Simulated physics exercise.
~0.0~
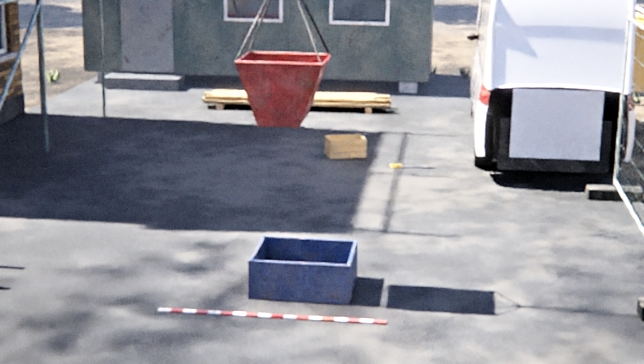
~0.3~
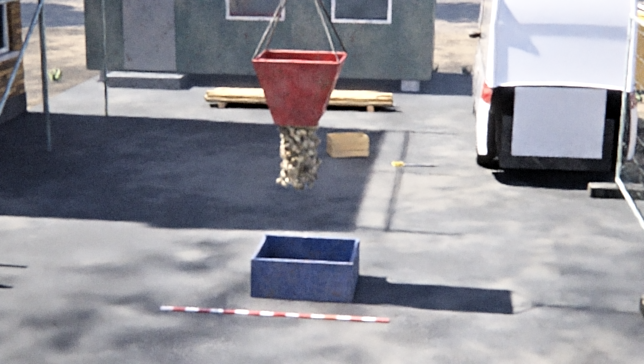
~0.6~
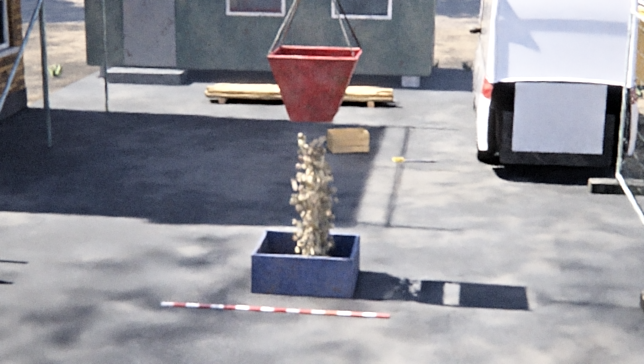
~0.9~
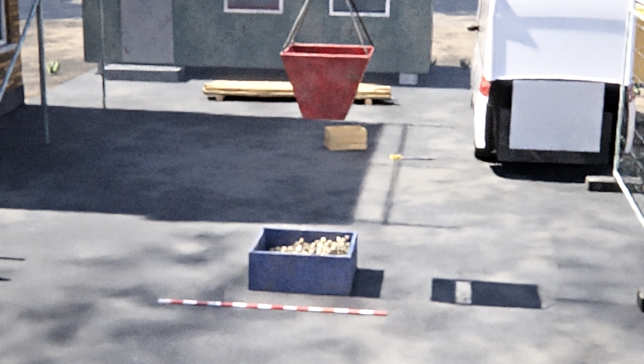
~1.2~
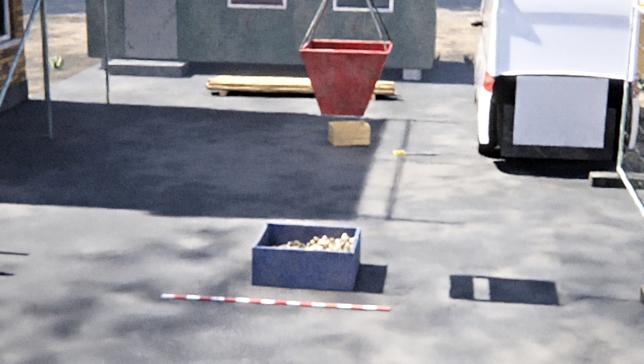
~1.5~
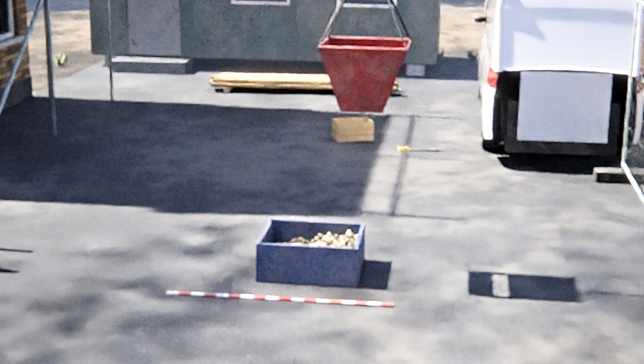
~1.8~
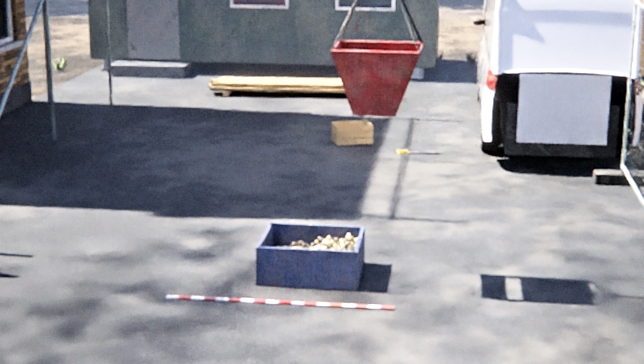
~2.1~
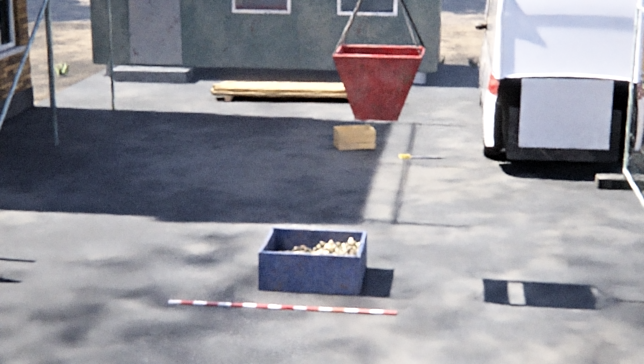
A red skip moves right, dropping its stones into the blue bin below.
